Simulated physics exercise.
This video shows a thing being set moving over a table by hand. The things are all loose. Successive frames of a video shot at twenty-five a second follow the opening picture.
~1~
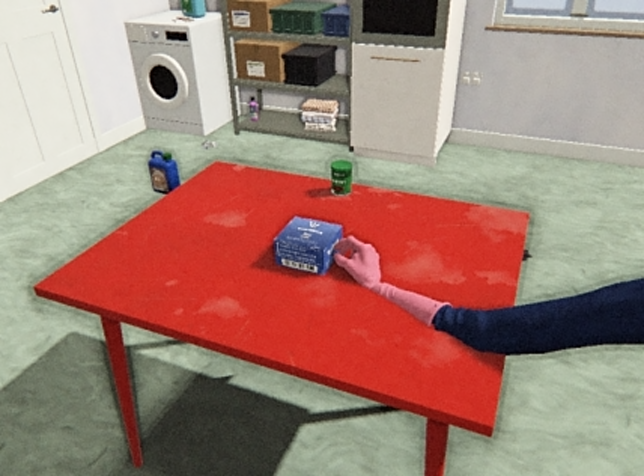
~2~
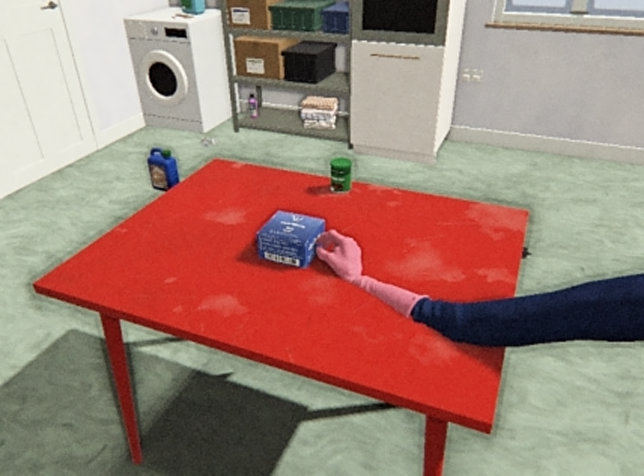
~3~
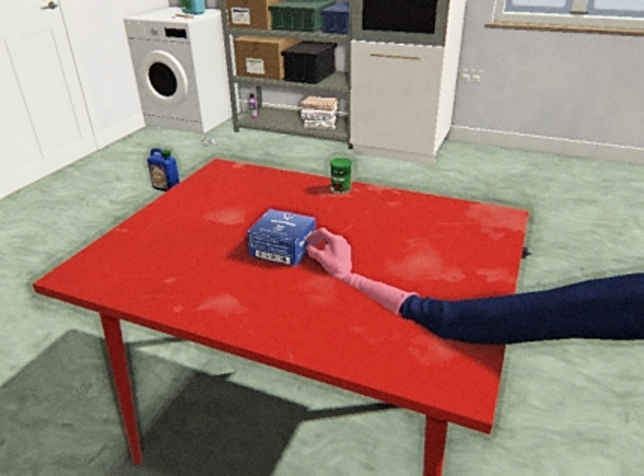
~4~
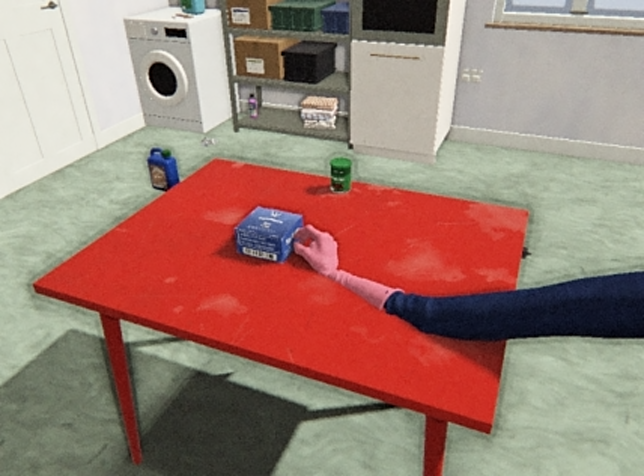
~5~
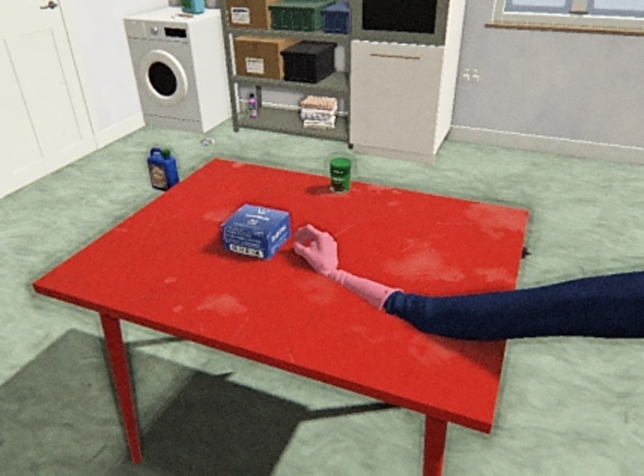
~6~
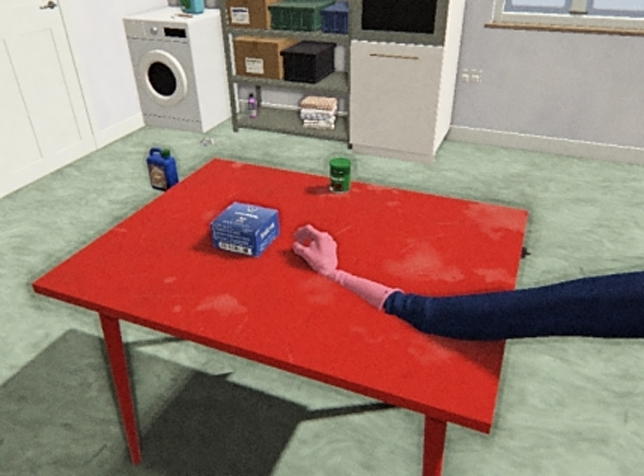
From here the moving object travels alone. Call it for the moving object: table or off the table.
Table.
Then, 0.10 s later than the last frame, blue box moved about its own width near (229, 225).
Then, 0.20 s later than the last frame, blue box moved about its own width near (226, 225).
When it is over, moved from the start, blue box. End places, in pixels of the last picture, blue box near (226, 225).
